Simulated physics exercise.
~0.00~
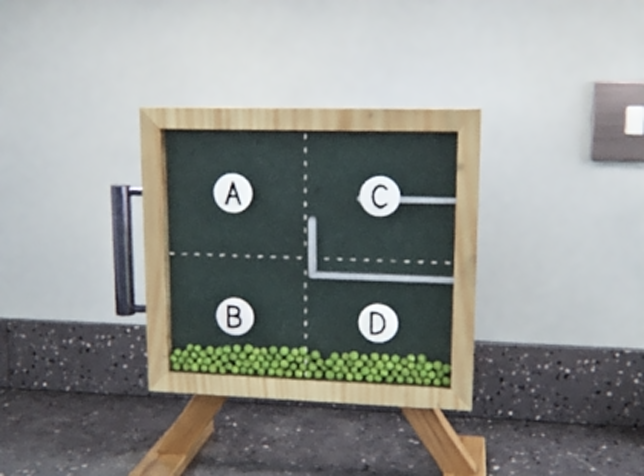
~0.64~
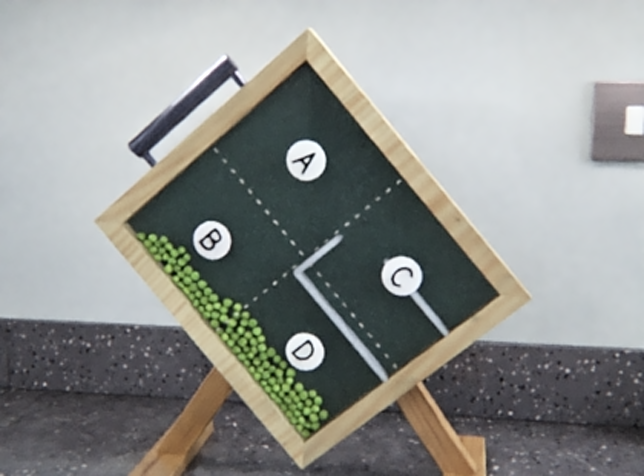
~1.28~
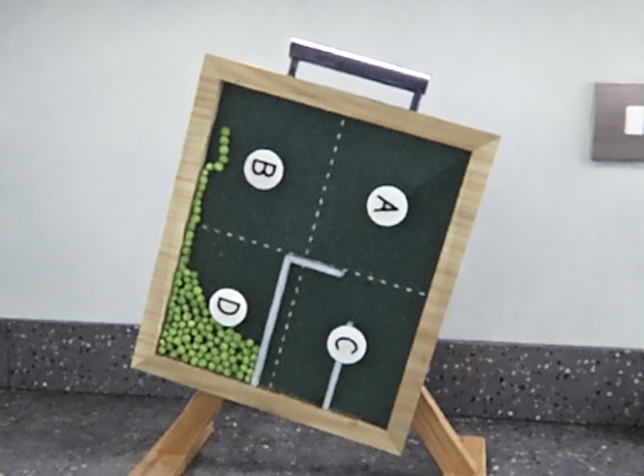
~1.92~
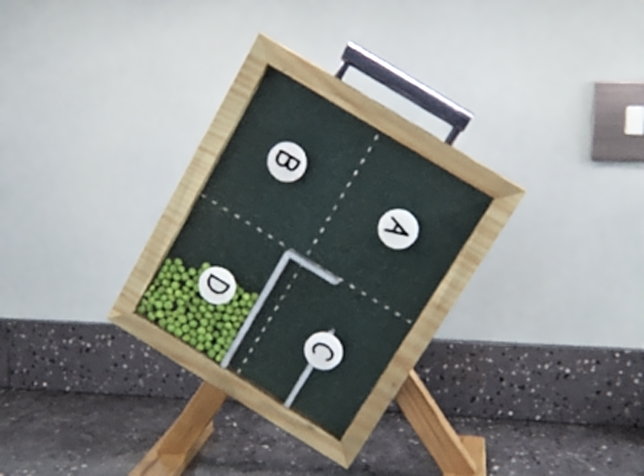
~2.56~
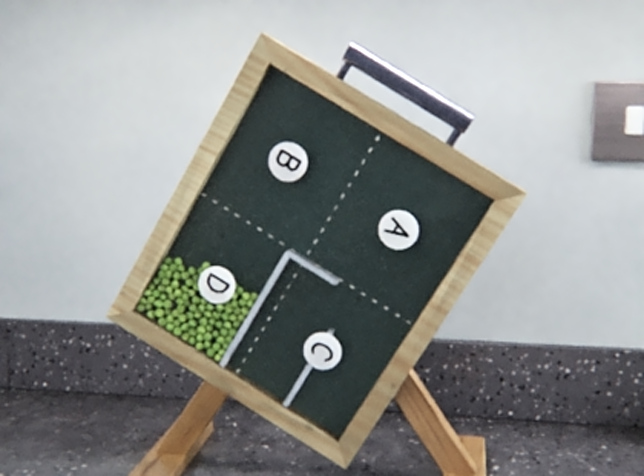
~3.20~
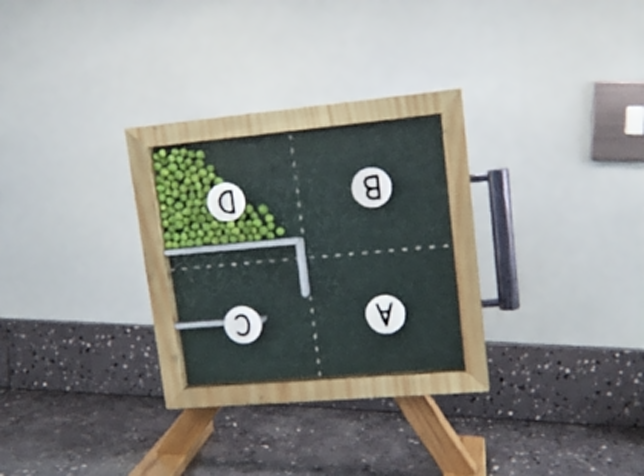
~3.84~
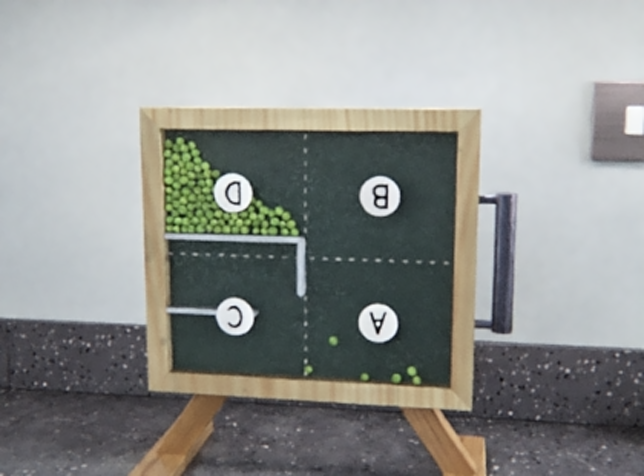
A wooden-framed box holding green peas turned clockwise, paused while they gathered in the corner marked D, then turned on until it was upside down; most peas stayed piled on D's ledge, while a few spilled down into A.
